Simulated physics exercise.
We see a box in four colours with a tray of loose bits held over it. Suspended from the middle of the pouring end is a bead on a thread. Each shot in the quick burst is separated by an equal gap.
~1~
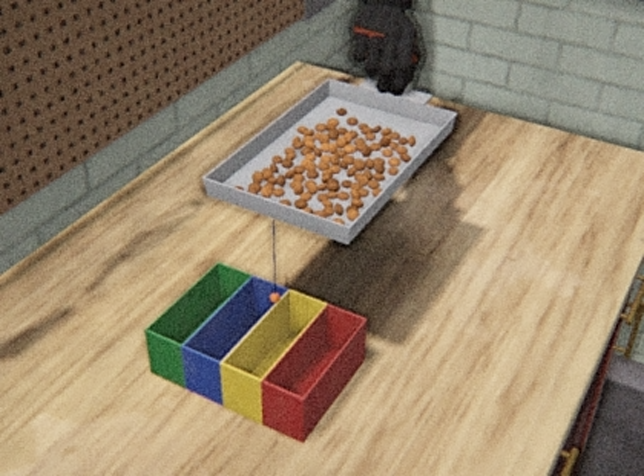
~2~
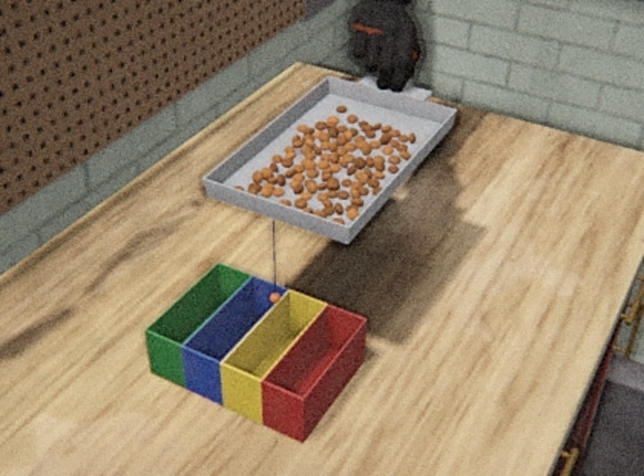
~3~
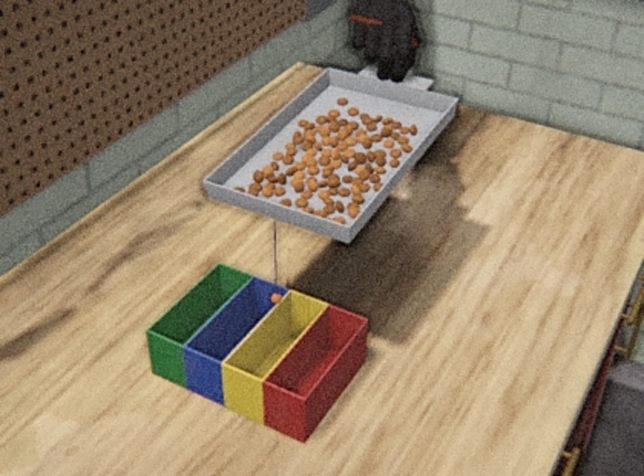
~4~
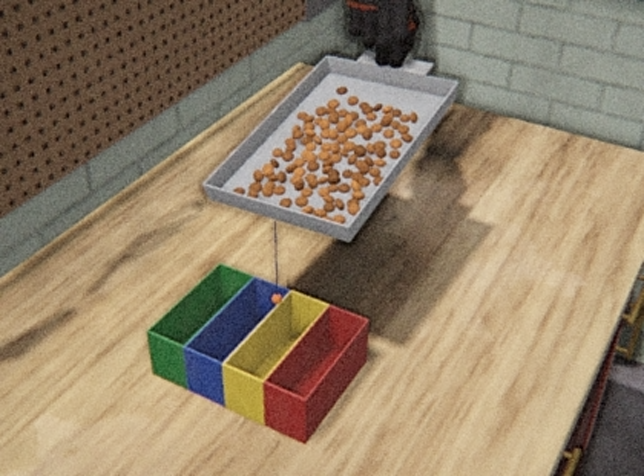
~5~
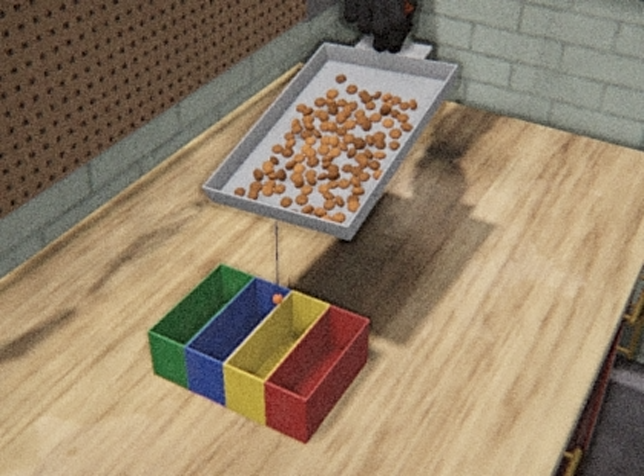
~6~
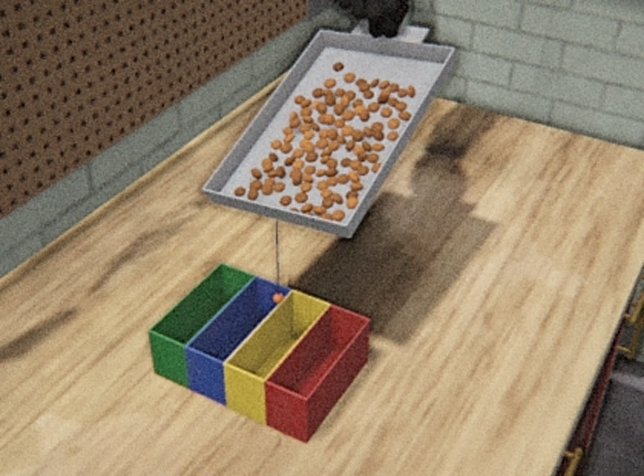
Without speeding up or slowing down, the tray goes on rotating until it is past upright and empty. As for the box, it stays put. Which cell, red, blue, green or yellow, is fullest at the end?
The green cell is fullest at the end.
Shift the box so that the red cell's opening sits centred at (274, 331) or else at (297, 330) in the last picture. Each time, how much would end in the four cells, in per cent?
Result, in turn: 100 %, 100 %.
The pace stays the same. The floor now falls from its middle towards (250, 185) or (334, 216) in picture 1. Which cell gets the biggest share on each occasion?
At the first place green, at the second the red cell.
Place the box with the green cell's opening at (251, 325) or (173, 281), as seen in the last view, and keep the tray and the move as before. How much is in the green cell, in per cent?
30 per cent the first time, 0 per cent the second time.
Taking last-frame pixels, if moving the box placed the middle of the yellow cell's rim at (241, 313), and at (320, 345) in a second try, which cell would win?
The cell in blue, then the green one.
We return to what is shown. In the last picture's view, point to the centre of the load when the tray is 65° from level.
Somewhere about (260, 179).
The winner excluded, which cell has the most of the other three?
Second place belongs to the blue cell.
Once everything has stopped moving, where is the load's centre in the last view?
Close to (211, 351).
Soon, tray tipped steeply; nearly all on the tray; a stray few falling or outside the box.
A while on, tray tipped past a quarter turn; about a third on the tray; about a quarter in the green cell; a small part in the blue cell; a stray few in the yellow cell; a small part falling or outside the box.
Towards the end, tray tipped past a quarter turn; about half in the green cell; about a third in the blue cell; a small part in the yellow cell; a small part falling or outside the box.
Finally, tray tipped past a quarter turn; about half in the green cell; about a third in the blue cell; a small part in the yellow cell; none in the red cell; a small part outside the box.
